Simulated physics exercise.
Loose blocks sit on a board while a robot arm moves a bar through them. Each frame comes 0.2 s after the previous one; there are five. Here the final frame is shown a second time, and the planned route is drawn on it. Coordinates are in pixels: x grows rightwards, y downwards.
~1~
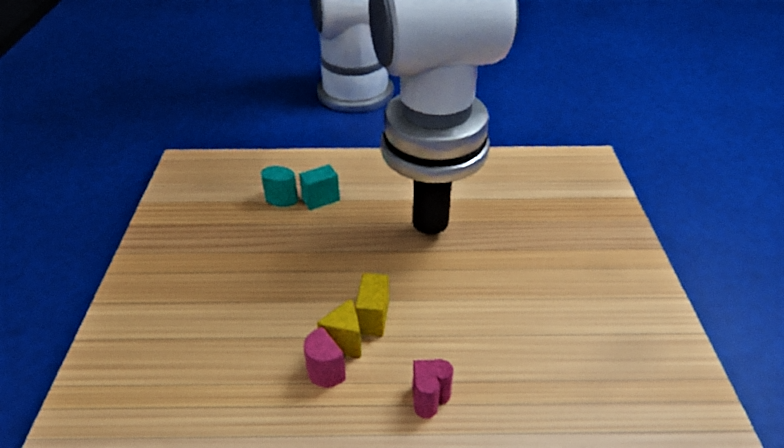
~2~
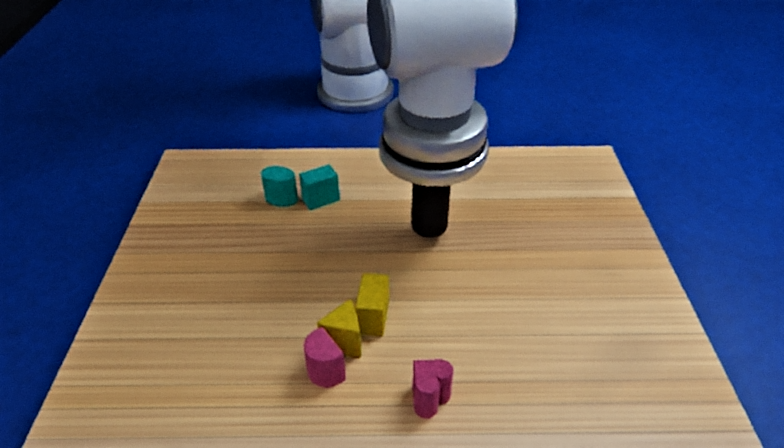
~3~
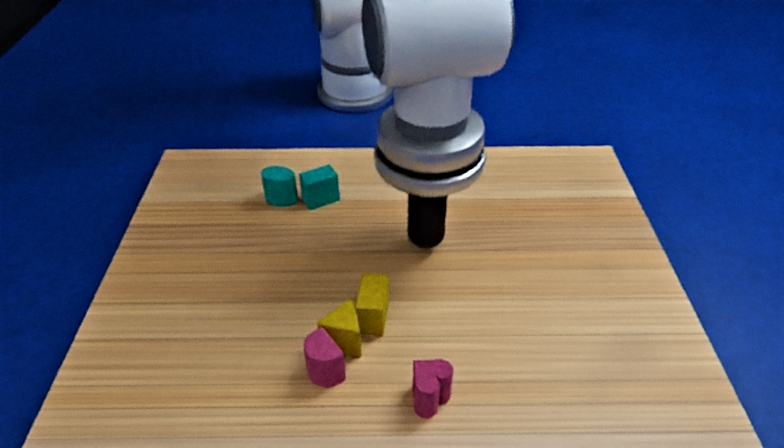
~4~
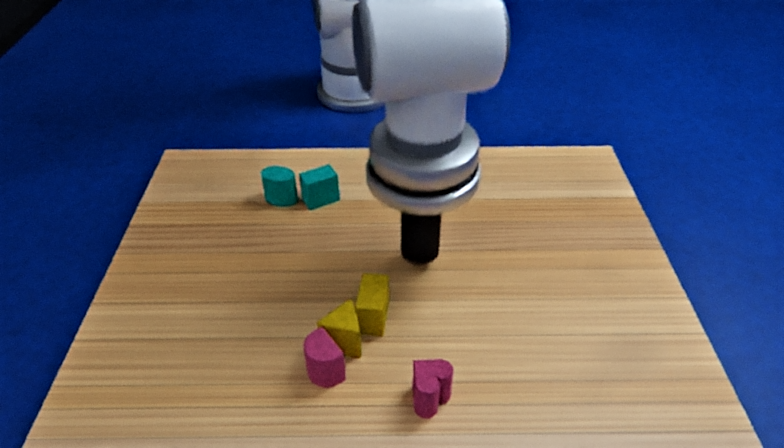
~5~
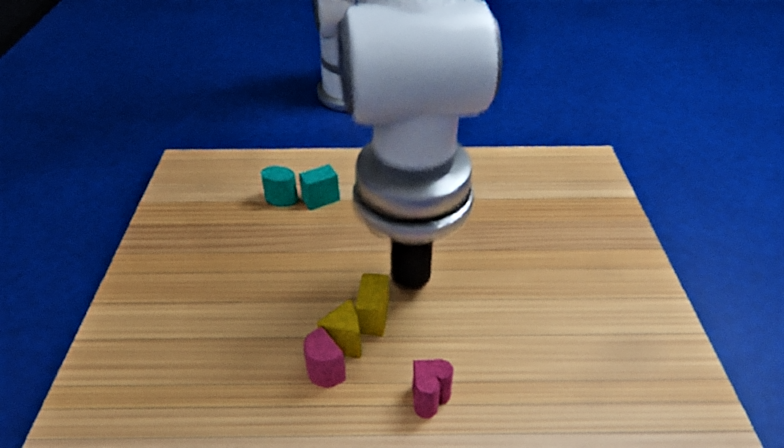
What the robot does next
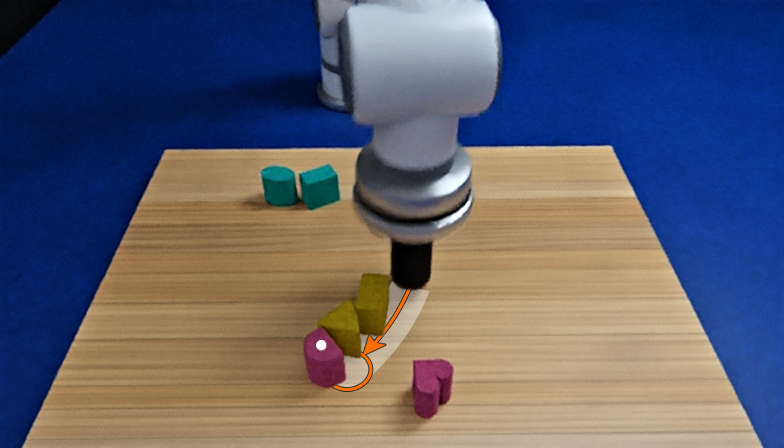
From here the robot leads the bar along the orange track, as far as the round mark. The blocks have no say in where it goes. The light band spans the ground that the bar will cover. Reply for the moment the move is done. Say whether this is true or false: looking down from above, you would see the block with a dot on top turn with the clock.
That claim is false.
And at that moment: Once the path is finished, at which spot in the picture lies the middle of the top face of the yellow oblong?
In the picture, it is at (334, 308).
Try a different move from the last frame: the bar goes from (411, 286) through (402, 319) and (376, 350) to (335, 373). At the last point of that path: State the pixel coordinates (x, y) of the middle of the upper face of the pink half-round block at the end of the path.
Close to (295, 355).
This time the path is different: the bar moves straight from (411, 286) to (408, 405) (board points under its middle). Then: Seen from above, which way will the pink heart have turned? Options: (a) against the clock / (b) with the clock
I'll go with a - against the clock.
Path on the board, from (411, 286) by way of (387, 328) to (348, 370); the dot is on the pink half-round block.
What follows on the original path. One third of the way, bar at (396, 305); yellow triangular piece at (337, 319); yellow oblong at (362, 296), turned 20° anticlockwise.
Two thirds of the way, bar at (375, 333); pink half-round block at (310, 352), turned 50° anticlockwise; yellow triangular piece at (306, 328); yellow oblong at (340, 307).
At the end, bar at (347, 360); pink half-round block at (298, 358), turned 40° anticlockwise; yellow triangular piece at (297, 328), turned 25° anticlockwise; yellow oblong at (334, 308), turned 25° clockwise; pink heart in place.
